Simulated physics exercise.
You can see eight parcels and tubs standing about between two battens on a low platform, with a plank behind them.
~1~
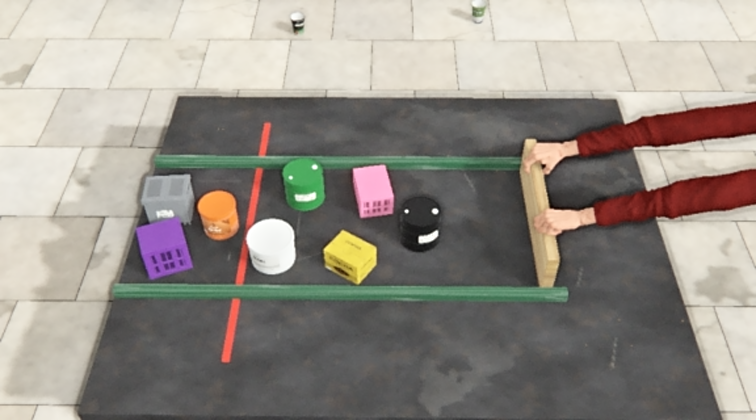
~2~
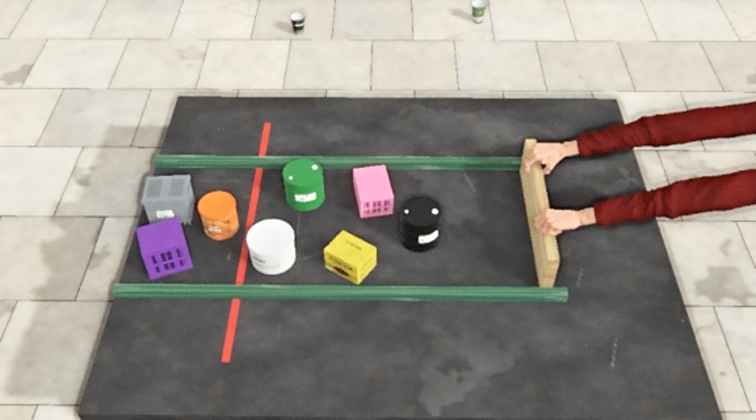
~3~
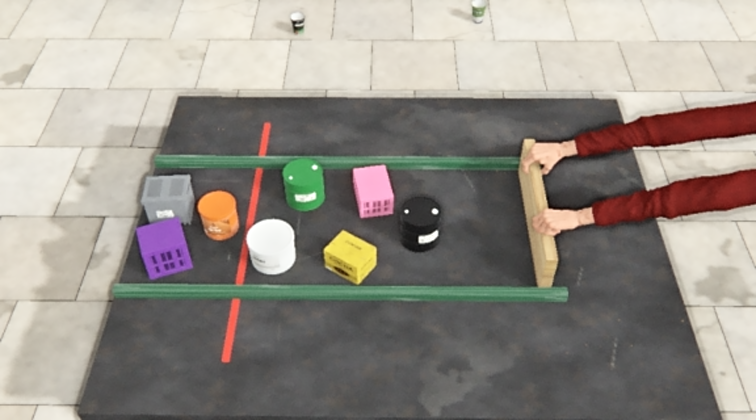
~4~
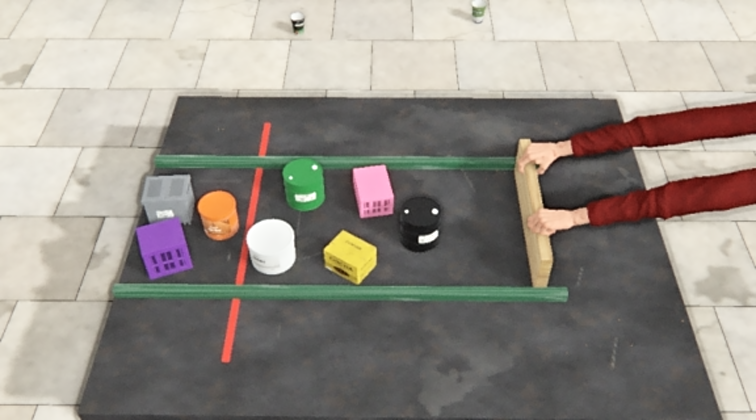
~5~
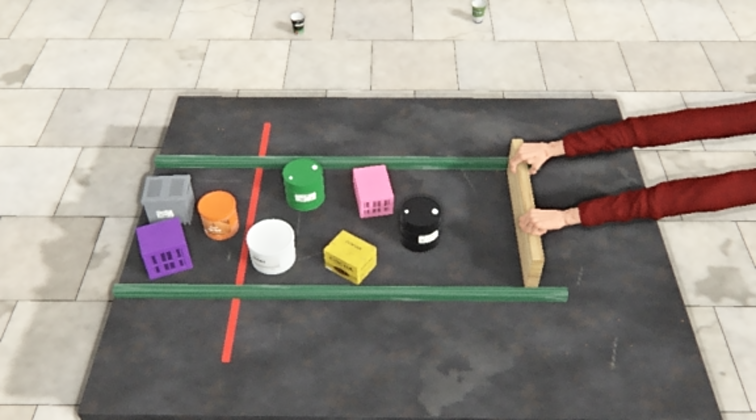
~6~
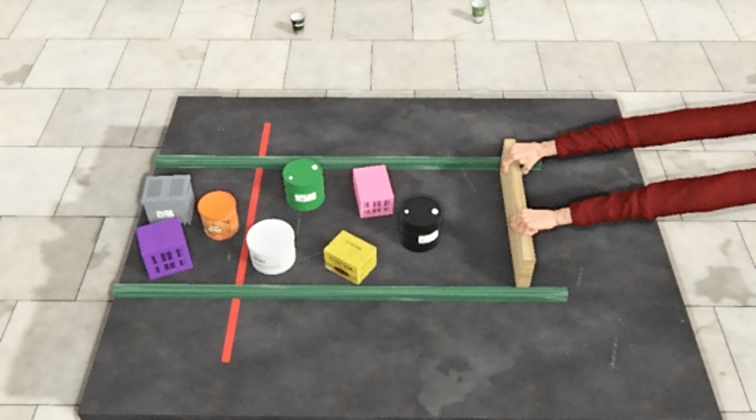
On a low dark platform, two hands slide a wooden plank slightly left toward eight containers.
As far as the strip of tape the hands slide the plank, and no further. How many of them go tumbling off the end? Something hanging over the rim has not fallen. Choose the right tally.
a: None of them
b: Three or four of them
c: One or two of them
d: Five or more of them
a, none of them.
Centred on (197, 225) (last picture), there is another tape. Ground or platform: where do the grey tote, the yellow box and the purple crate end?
The grey tote leaves the top, the yellow box keeps its place and the purple crate leaves the top.
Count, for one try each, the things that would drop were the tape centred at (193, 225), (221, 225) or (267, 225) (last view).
Going through each try, you'd get 3, 2 and 0.
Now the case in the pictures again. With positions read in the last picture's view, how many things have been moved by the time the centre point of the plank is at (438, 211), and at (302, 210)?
Moved so far: 1, later 5.
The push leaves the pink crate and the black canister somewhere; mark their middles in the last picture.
In the last picture the pink crate sits around (236, 189) and the black canister around (225, 223).
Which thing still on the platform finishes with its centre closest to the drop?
That one's the purple crate.
Early on, none off yet; grey tote at rest near (169, 201); purple crate at rest near (165, 248); orange pail at rest near (219, 216).
Finally, the number that fall off is zero.
